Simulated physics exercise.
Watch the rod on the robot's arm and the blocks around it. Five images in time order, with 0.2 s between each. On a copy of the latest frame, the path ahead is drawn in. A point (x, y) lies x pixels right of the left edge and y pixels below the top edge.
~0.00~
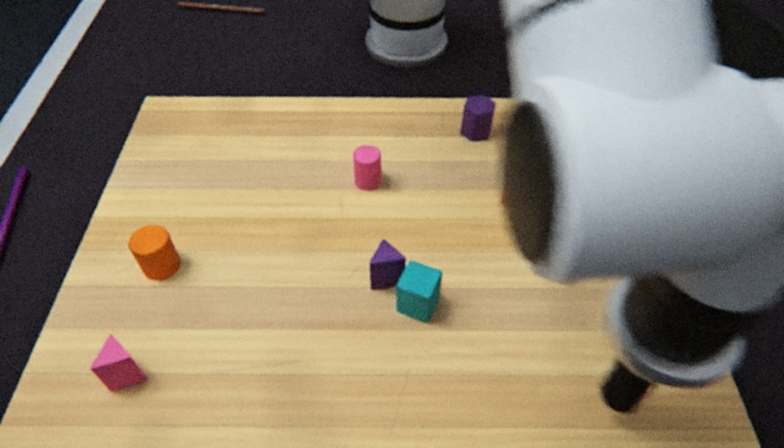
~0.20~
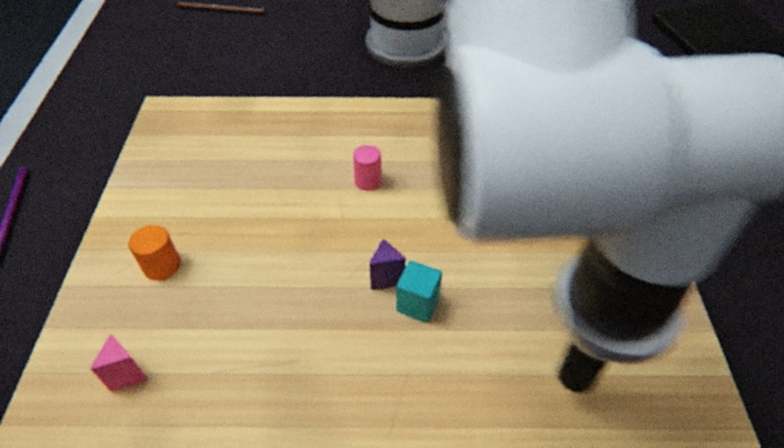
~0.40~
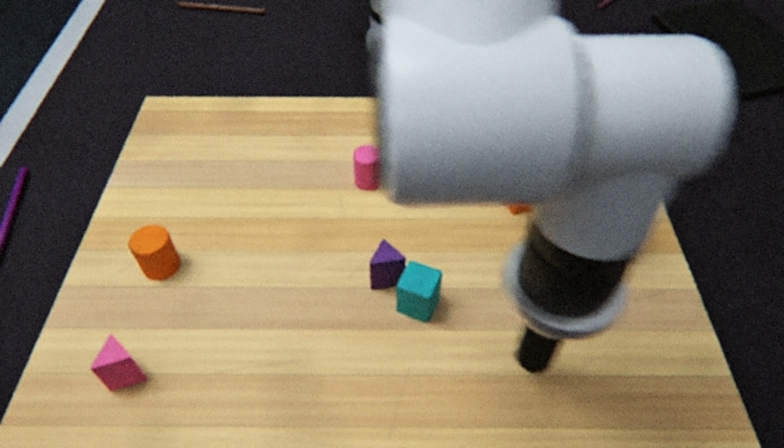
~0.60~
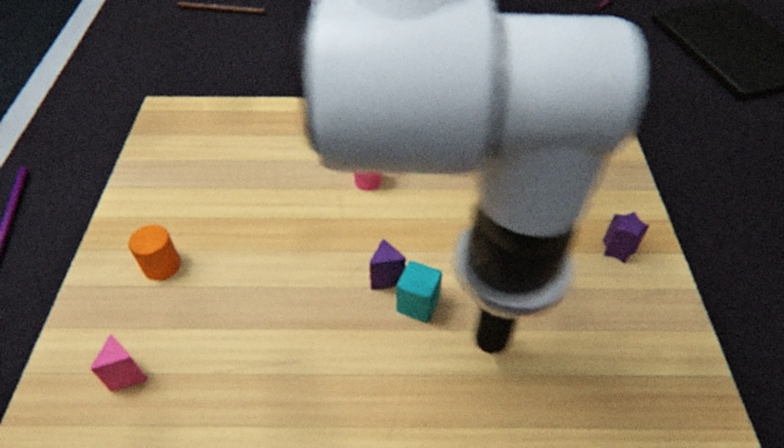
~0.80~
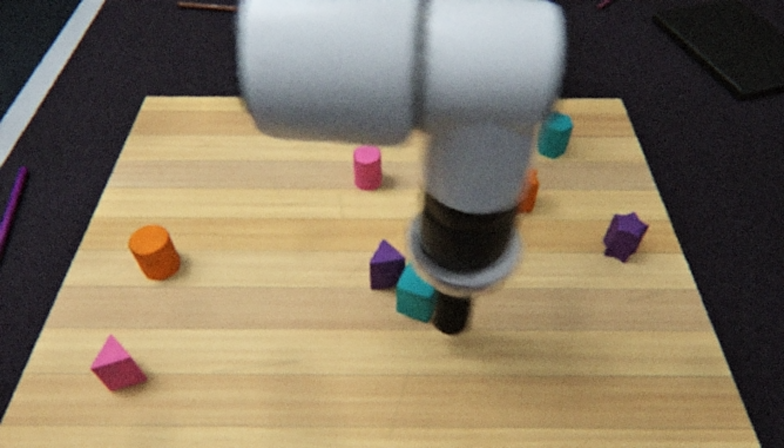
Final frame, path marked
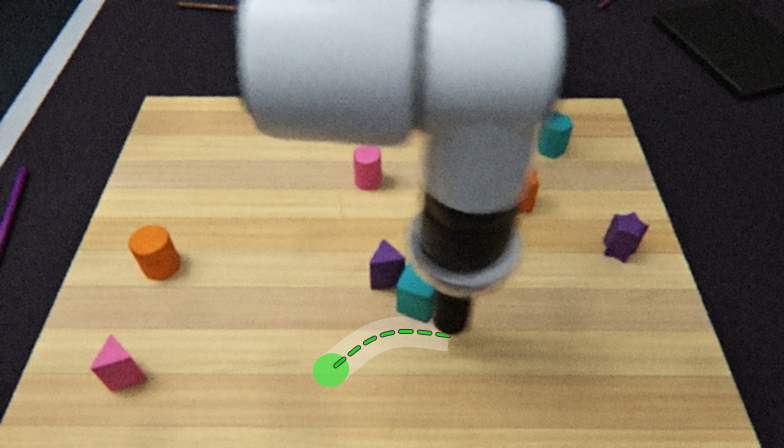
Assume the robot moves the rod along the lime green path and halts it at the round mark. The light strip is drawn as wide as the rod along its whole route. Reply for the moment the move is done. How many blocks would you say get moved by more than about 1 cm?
One block, no more.
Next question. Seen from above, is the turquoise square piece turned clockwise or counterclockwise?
Clockwise from above.
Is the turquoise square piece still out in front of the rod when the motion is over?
I expect not.
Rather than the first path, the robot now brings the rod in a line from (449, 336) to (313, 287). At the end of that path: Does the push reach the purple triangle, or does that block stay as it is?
It is moved off its spot.
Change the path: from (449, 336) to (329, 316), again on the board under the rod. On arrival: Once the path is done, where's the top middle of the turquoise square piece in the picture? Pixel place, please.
Roughly at (395, 272).
The line goes from (449, 336) by way of (406, 331) and (365, 343) to (331, 370).
The first path, step by step. One third of the way, rod at (406, 316); turquoise square piece at (406, 274), turned 45° clockwise.
Two thirds of the way, rod at (364, 328); turquoise square piece at (404, 274), turned 55° clockwise.
At the end, rod at (328, 355); purple triangle unmoved; turquoise square piece at (404, 274), turned 55° clockwise.
